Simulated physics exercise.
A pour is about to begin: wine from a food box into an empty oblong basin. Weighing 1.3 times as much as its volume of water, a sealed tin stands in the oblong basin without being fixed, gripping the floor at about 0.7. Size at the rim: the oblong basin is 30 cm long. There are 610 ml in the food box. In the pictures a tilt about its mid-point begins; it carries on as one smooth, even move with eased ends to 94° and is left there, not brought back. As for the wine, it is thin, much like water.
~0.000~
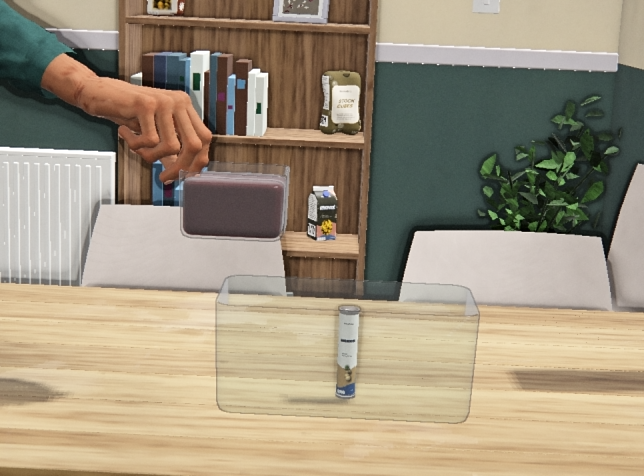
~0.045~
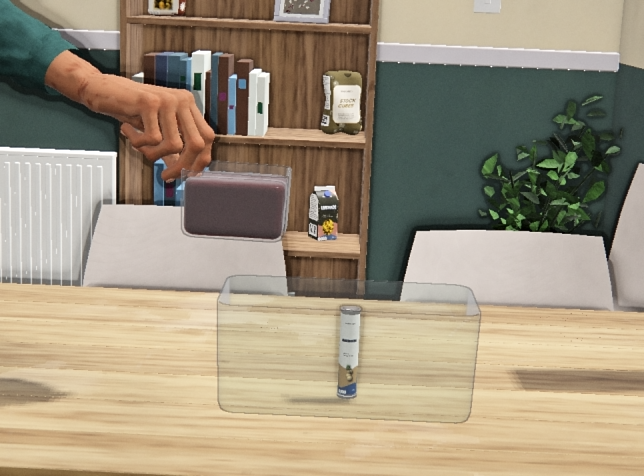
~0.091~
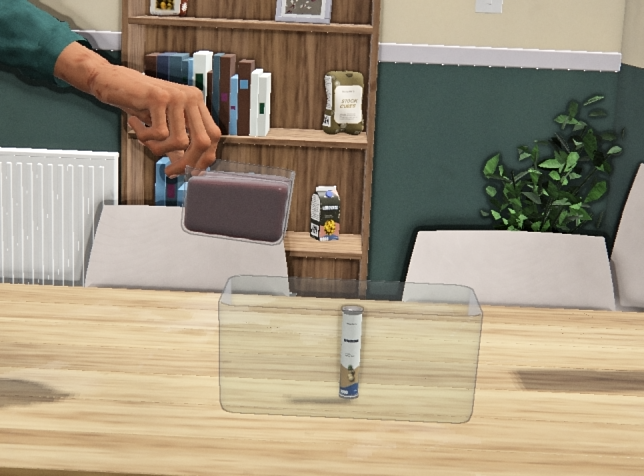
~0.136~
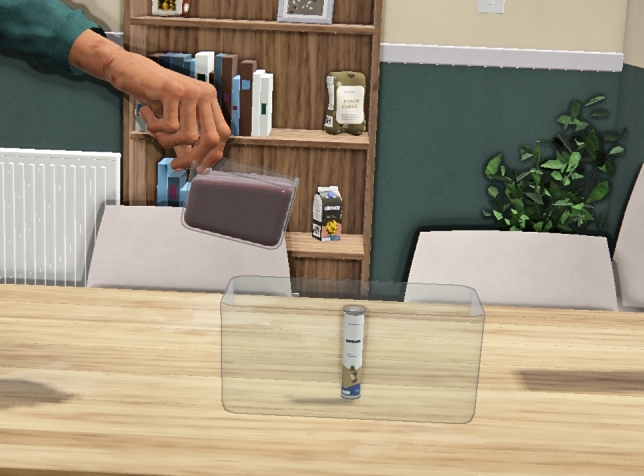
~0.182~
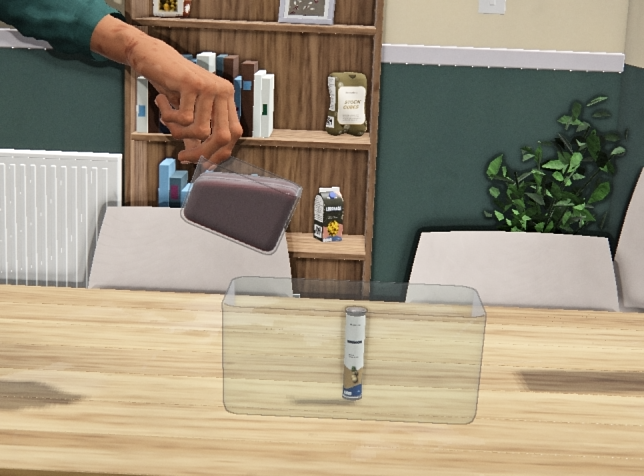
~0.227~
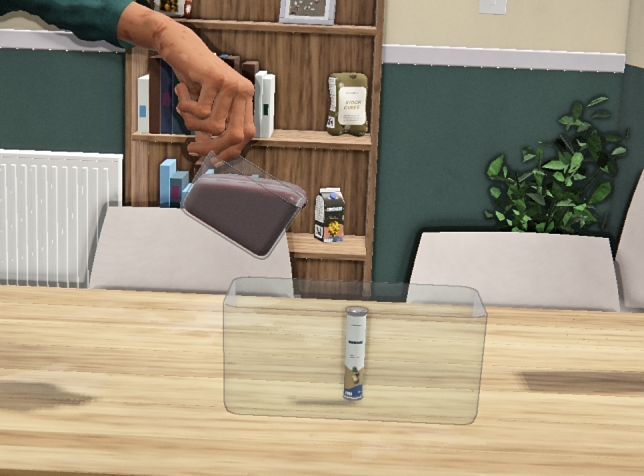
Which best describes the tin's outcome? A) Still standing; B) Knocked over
Knocked over.
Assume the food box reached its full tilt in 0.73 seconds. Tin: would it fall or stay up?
In that case the tin overturns.
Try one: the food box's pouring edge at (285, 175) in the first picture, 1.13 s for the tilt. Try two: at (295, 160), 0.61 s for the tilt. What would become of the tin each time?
Run one: It does not tip. Run two: It does not tip.
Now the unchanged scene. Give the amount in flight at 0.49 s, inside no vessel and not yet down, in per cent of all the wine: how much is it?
Close to 34 in a hundred.
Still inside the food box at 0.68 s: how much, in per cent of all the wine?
Around 12 in a hundred.
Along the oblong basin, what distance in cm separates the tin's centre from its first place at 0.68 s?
Estimate: Around 2 cm.
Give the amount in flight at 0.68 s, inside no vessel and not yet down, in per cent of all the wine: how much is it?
About 5 % of the total.
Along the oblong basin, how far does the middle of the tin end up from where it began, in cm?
The tin's middle ends up about 7.0 cm along the basin.
After 0.49 s the tilt is 87° and 37 per cent is still to pour; the tin stands where it began.
After 0.68 s the tilt is 94° and 12 per cent is still to pour; the tin leans 22°.
After 0.87 s the tilt is 94° and 4 per cent is still to pour; the tin lies on its side.
After 1.09 s the tilt is 94° and 2 per cent is still to pour; the tin lies on its side.
In the end the tin lies on its side.
